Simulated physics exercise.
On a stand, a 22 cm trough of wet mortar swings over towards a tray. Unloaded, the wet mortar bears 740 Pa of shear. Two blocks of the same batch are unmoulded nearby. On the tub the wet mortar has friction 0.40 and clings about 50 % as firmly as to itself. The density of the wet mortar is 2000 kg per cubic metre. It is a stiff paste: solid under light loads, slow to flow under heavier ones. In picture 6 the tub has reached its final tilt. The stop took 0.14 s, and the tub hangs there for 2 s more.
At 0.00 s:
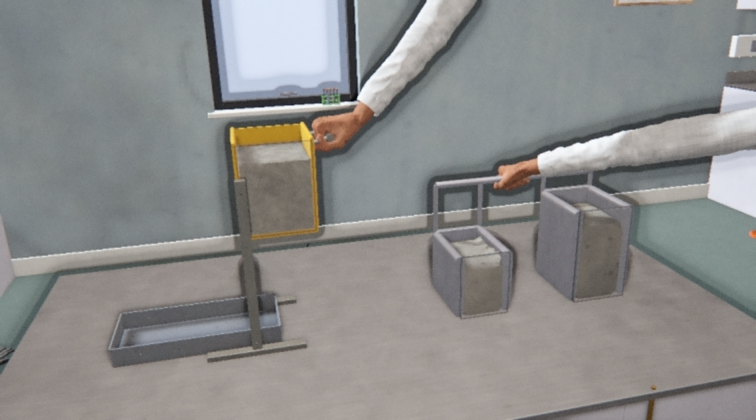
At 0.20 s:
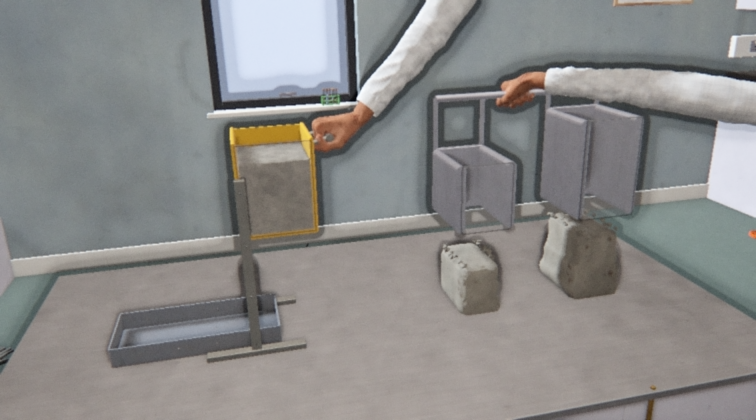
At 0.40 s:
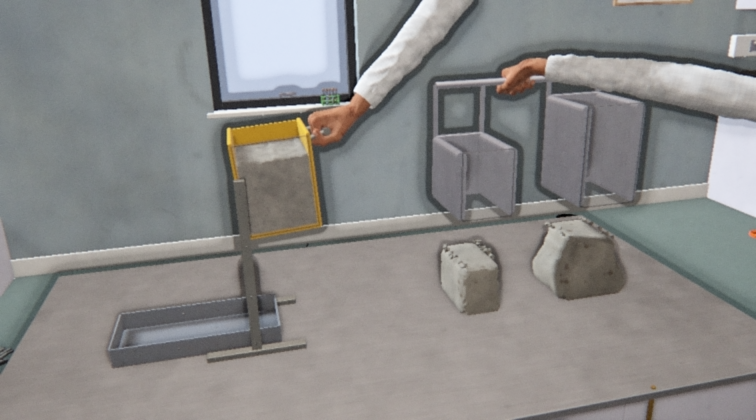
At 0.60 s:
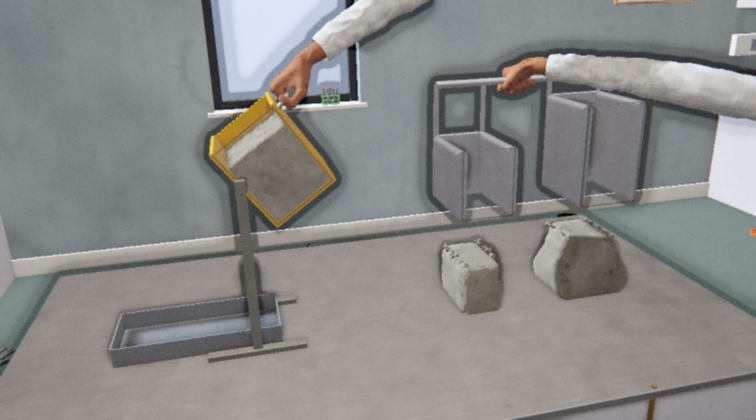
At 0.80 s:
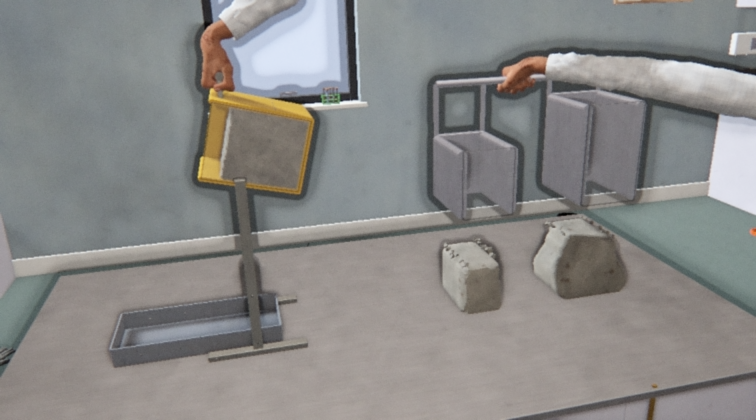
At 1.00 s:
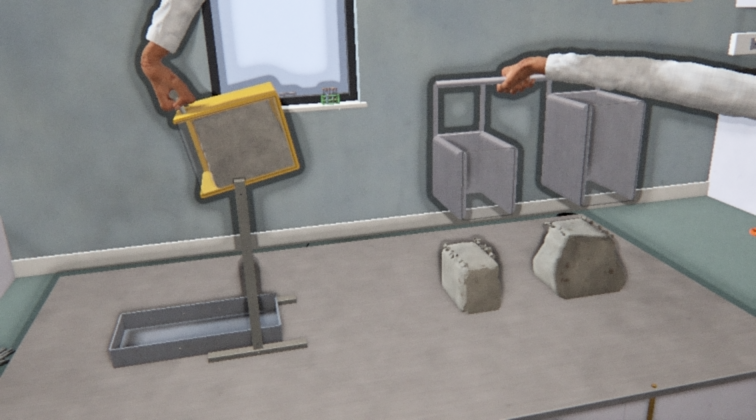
A grey frame was lifted by one hand off two blocks of wet mortar, the right one slumping wider, and then another hand tipped a yellow tub of mortar leftward past its side.
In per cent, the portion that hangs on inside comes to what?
Close to 67 per cent.
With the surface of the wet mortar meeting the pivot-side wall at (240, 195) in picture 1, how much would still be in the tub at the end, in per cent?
It would be near 95 %.
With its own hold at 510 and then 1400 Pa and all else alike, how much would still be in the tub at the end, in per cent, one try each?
In turn about 45 %, 100 %.
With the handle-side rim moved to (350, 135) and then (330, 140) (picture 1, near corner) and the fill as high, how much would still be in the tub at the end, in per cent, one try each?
In that order: 35 %, 40 %.
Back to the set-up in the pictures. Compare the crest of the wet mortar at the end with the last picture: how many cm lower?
About 8 cm.
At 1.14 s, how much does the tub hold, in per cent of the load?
Near 100 %.
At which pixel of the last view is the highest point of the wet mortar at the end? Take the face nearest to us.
At about (218, 141).
After 1.14 s, the tub is at 102 degrees and holds 100 %.
After 1.31 s, the tub is at 102 degrees and holds 86 %.
After 1.48 s, the tub is at 102 degrees and holds 71 %.
After 1.65 s, the tub is at 102 degrees and holds 67 %.
After 3.00 s, the tub is at 102 degrees and holds 67 %.
